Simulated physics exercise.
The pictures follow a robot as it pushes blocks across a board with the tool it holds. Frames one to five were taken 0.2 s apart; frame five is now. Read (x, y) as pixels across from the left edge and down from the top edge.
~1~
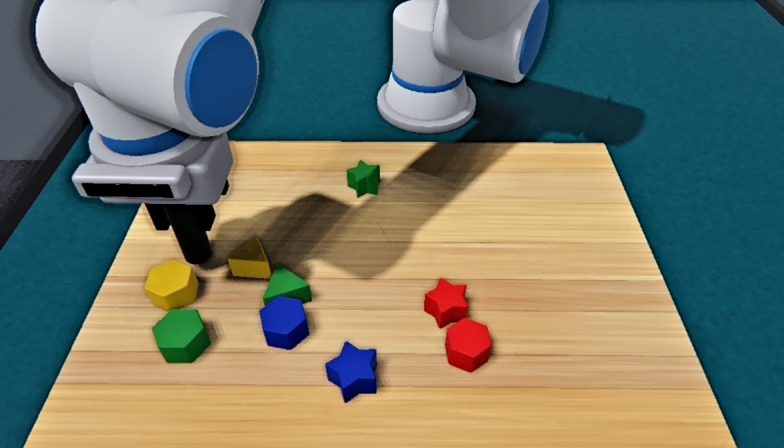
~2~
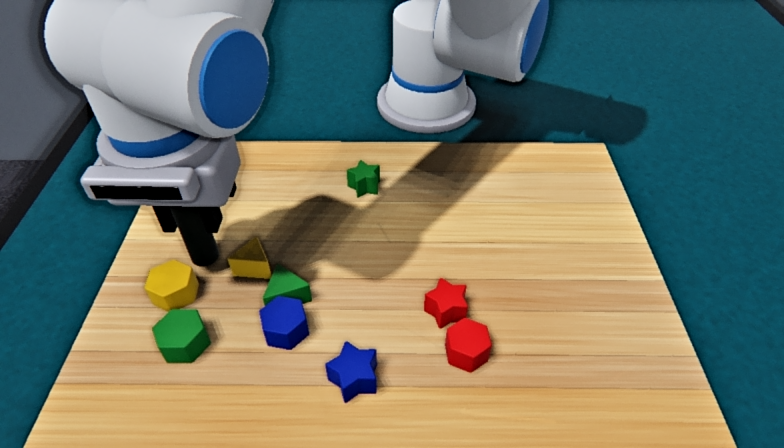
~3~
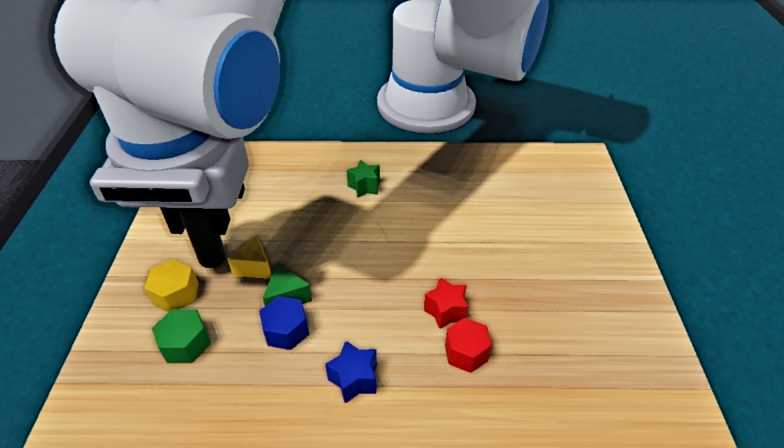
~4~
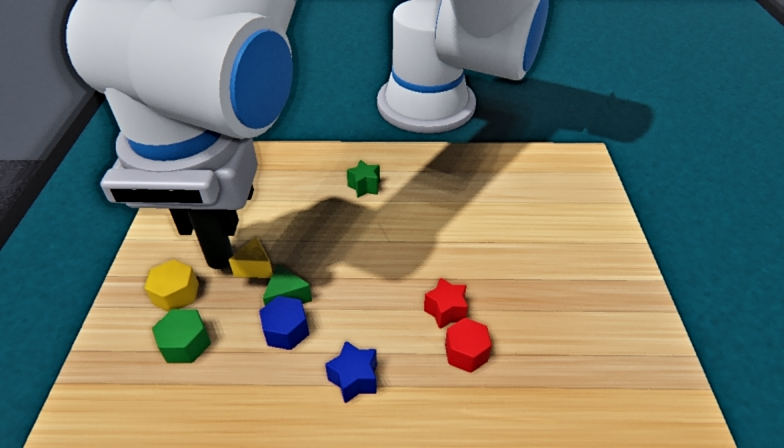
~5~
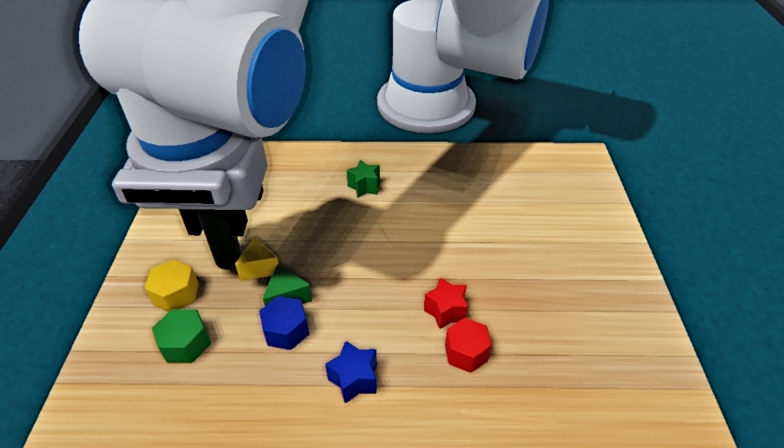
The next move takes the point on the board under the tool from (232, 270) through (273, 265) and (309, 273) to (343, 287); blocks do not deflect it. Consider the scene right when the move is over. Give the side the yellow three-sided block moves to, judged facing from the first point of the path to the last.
Facing the way the path runs, start to end, you'll find the yellow three-sided block has shifted left.
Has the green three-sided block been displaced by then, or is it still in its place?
The green three-sided block will stay where it stands.
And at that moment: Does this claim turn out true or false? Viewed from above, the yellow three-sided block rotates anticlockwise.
The statement is correct.
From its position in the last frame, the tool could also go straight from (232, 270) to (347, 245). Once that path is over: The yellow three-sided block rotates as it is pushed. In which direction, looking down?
If we look at it from overhead, the yellow three-sided block pivots clockwise.
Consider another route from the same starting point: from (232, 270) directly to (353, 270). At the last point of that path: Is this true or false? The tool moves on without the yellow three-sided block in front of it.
This is false.
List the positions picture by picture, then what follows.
The first frame shows tool's lower end (199, 255); yellow three-sided block (250, 252); green three-sided block (283, 281).
The second frame shows tool (205, 257); blocks still.
The third frame shows tool (213, 258); blocks still.
The fourth frame shows tool (221, 259); blocks still.
The fifth frame shows tool (229, 260); yellow three-sided block (255, 252); green three-sided block (283, 281).
On the path given first. One third of the way, tool (270, 255); yellow three-sided block (295, 246), turned 20° anticlockwise.
Two thirds of the way, tool (307, 263); yellow three-sided block (331, 246), turned 65° anticlockwise.
At the end, tool (342, 277); yellow three-sided block (338, 245), turned 80° anticlockwise; green three-sided block still.
